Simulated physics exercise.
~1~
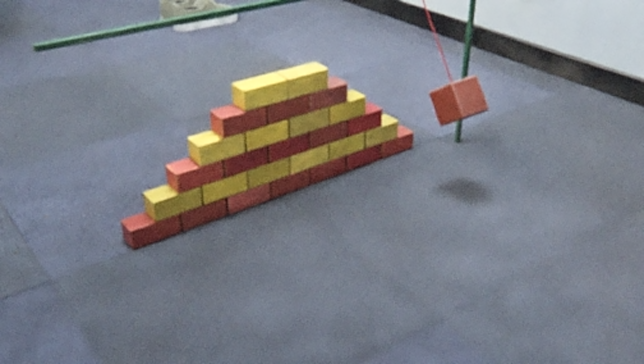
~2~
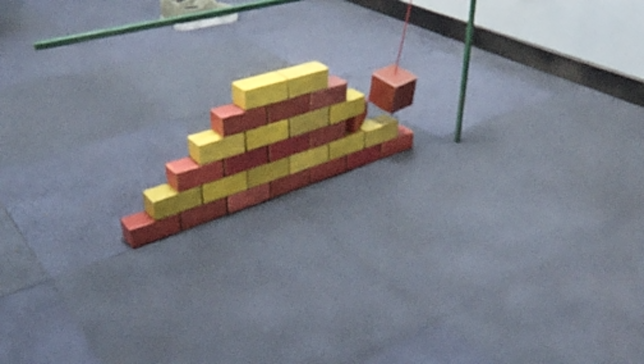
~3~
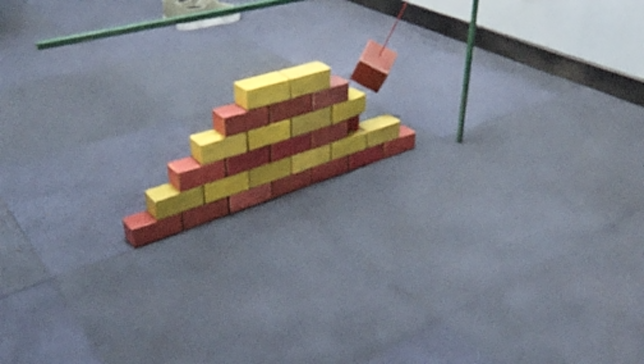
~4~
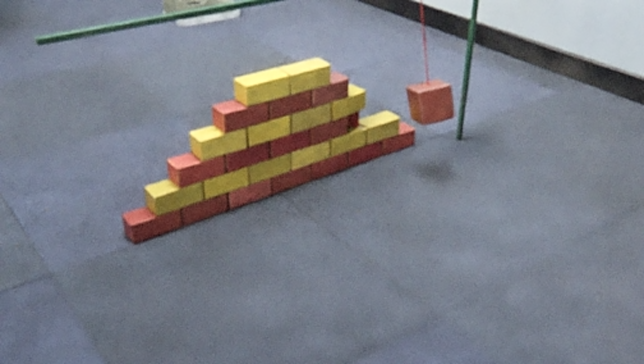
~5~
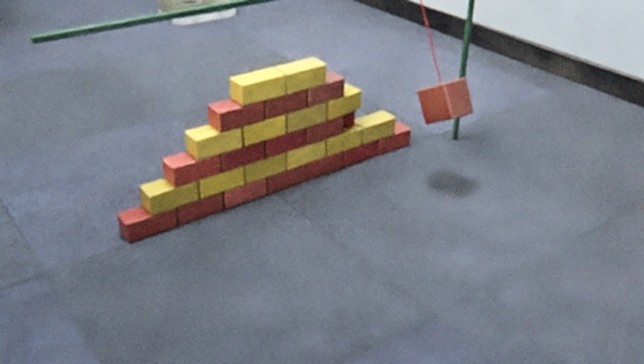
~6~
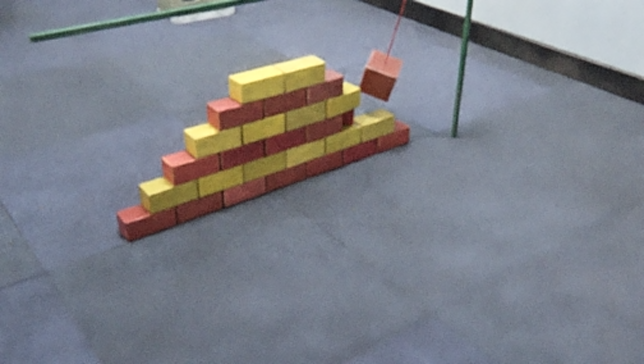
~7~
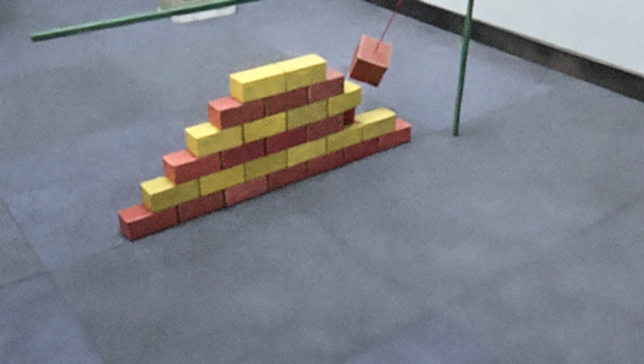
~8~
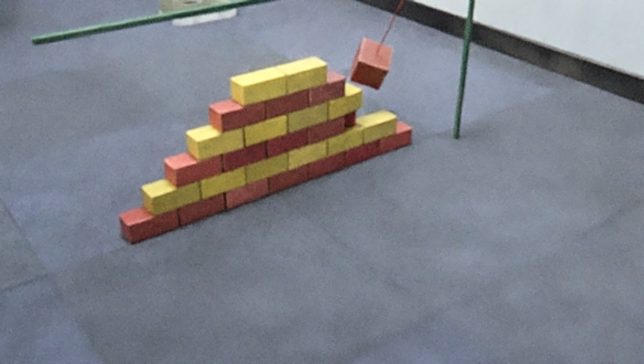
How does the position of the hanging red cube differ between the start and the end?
At the start the cube hangs at the right beside the upright green pole, clear of the wall. At the end it is further left and a little higher, close to the upper right steps of the wall.
A red cube hanging on a thin red string starts at the right, beside an upright green pole, on a blue-grey floor seen from above by a slightly swaying camera. To its left stands a stepped wall of red and yellow blocks, with yellow ones on top. The cube swings left to the wall's right slope, then rises close to the upper steps. It swings back right towards the pole, then returns left and climbs again. At the end it hangs tilted near the upper right steps, and no block has fallen.
